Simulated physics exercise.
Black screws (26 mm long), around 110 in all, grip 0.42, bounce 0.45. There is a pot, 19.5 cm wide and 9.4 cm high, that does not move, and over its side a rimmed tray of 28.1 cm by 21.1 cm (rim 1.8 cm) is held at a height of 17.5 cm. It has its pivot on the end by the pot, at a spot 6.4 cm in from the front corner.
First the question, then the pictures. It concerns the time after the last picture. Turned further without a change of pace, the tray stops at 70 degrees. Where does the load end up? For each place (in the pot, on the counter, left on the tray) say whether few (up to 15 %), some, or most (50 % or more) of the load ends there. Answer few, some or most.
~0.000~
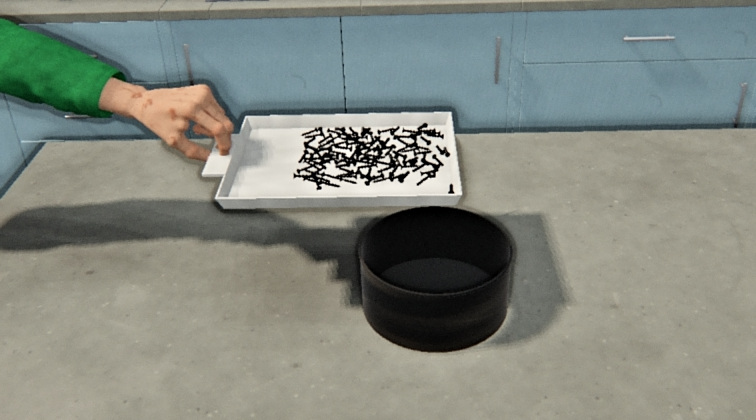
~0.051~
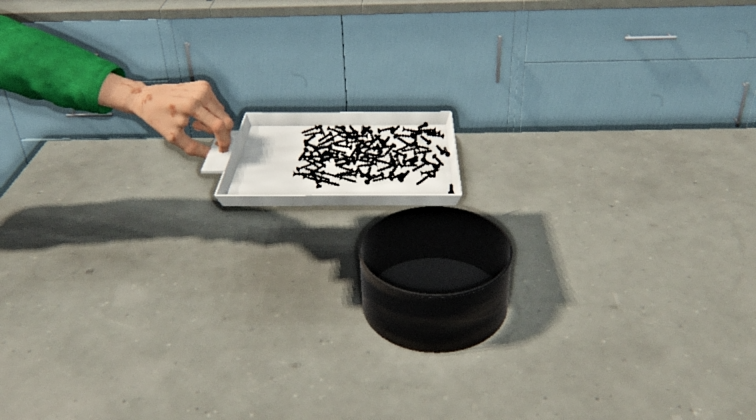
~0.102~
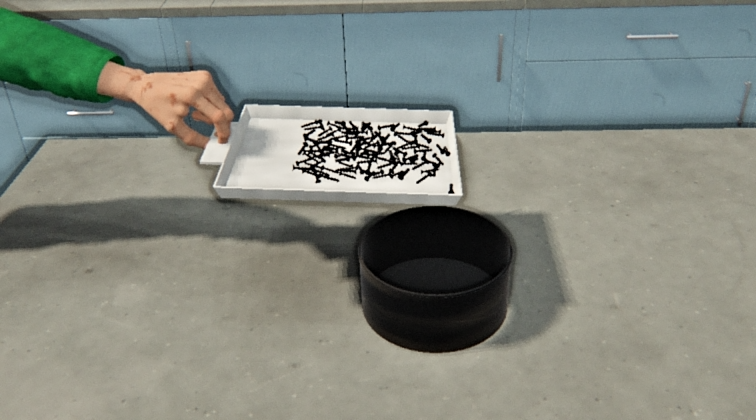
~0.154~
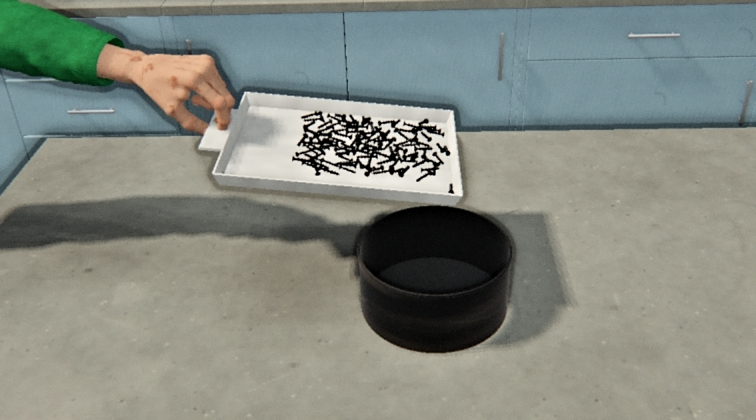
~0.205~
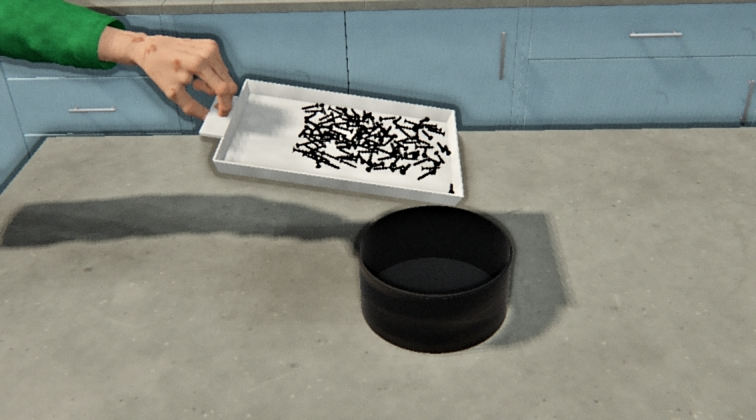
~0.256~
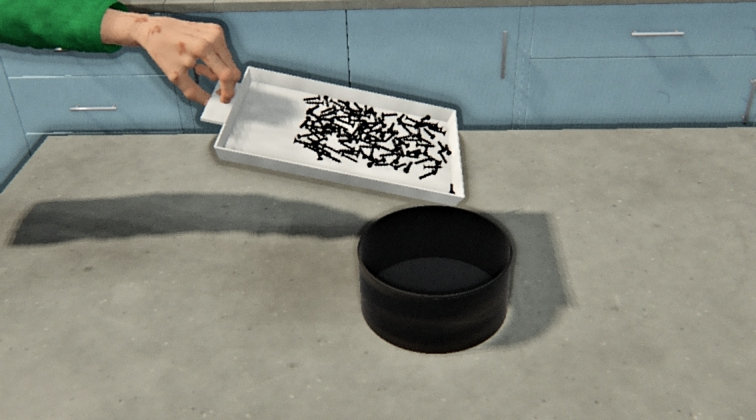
Pot: Some; counter: Some; tray: Some.
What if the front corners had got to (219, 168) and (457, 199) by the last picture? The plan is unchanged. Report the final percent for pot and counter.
Final per cent - pot 90, counter 0.
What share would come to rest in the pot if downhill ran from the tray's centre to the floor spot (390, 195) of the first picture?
My guess is roughly 95 percent.
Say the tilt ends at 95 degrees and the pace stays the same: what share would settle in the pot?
About 40 in a hundred would end up in the pot.
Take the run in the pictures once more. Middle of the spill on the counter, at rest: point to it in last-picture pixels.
The spill is centred close to (492, 243).
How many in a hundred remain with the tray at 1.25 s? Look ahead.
Value: About 55%.
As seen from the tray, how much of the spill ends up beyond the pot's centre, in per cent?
It comes to near 100 percent.
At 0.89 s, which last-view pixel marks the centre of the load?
At about (454, 147).
Then, at 0.64 s, tilt 41 degrees; the tray holds 100 %, the pot 0 %.
Then, at 0.89 s, tilt 59 degrees; the tray holds 95 %, the pot 0 %.
After 1.25 s, tilt 70 degrees; the tray holds 55 %, the pot 15 %.
By 2.4 s all is still; pot 30 %, counter 35 %, tray 35 %.
